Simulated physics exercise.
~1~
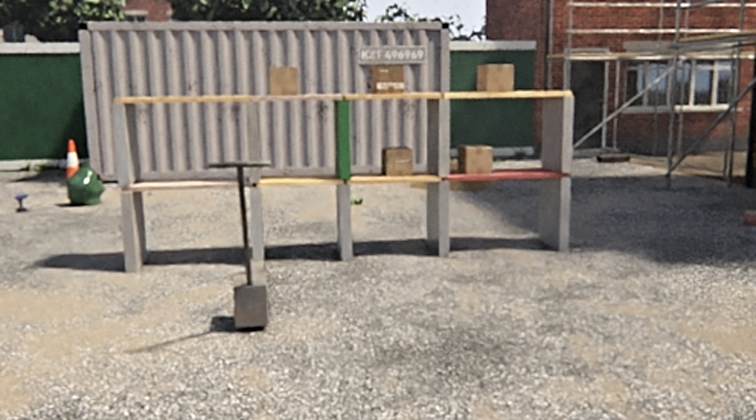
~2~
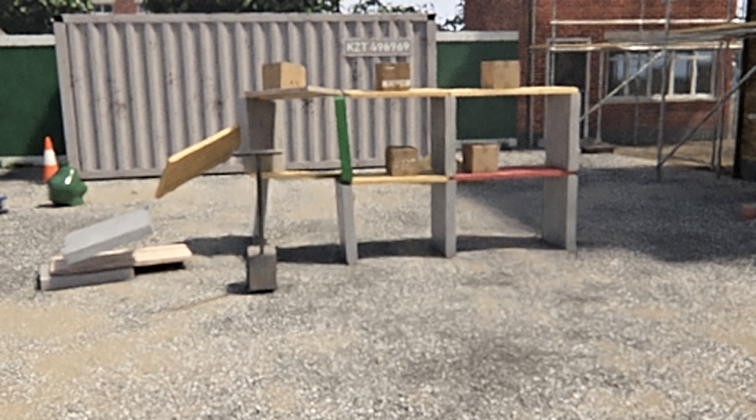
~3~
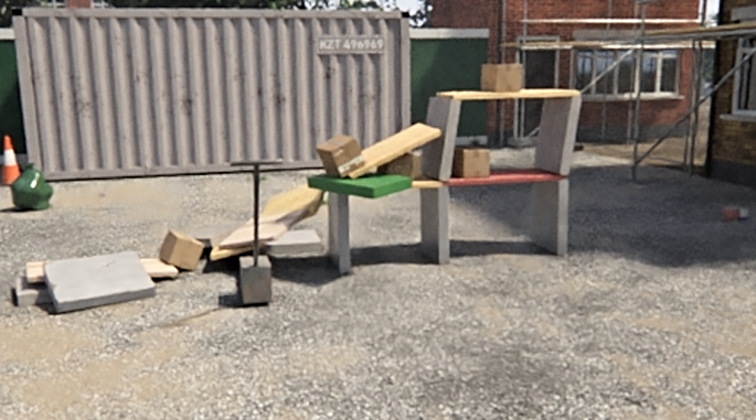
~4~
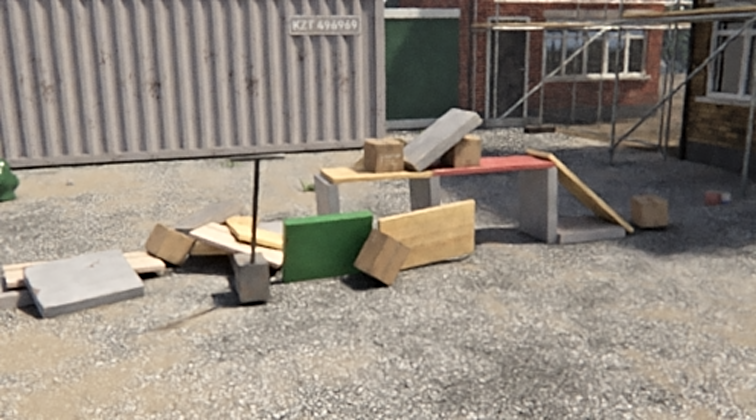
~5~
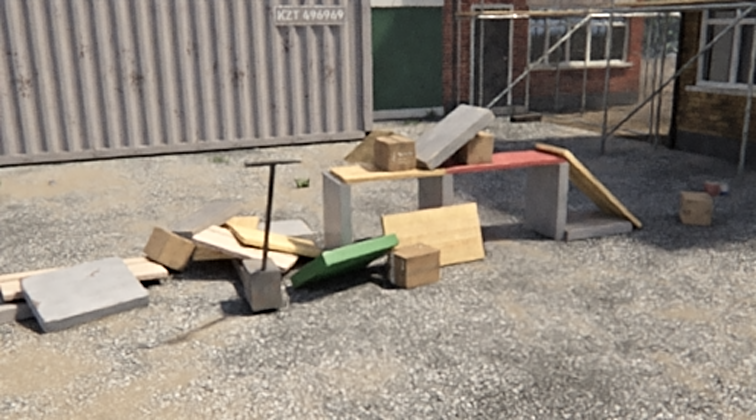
A makeshift two-tier rack of grey uprights and pale boards, with one green upright, a red board and several brown cartons, stands on gravel before a corrugated container, viewed from the front as the camera drifts slightly. A narrow jack with a T-shaped top stands at its left side. The left end gives way first, its boards and uprights dropping to the ground. The collapse spreads rightward, toppling the green upright and spilling cartons. Then the upper right tier falls, leaving a board sloping down at the right. The green piece finally lies among the debris, while the red board still rests on its low supports.
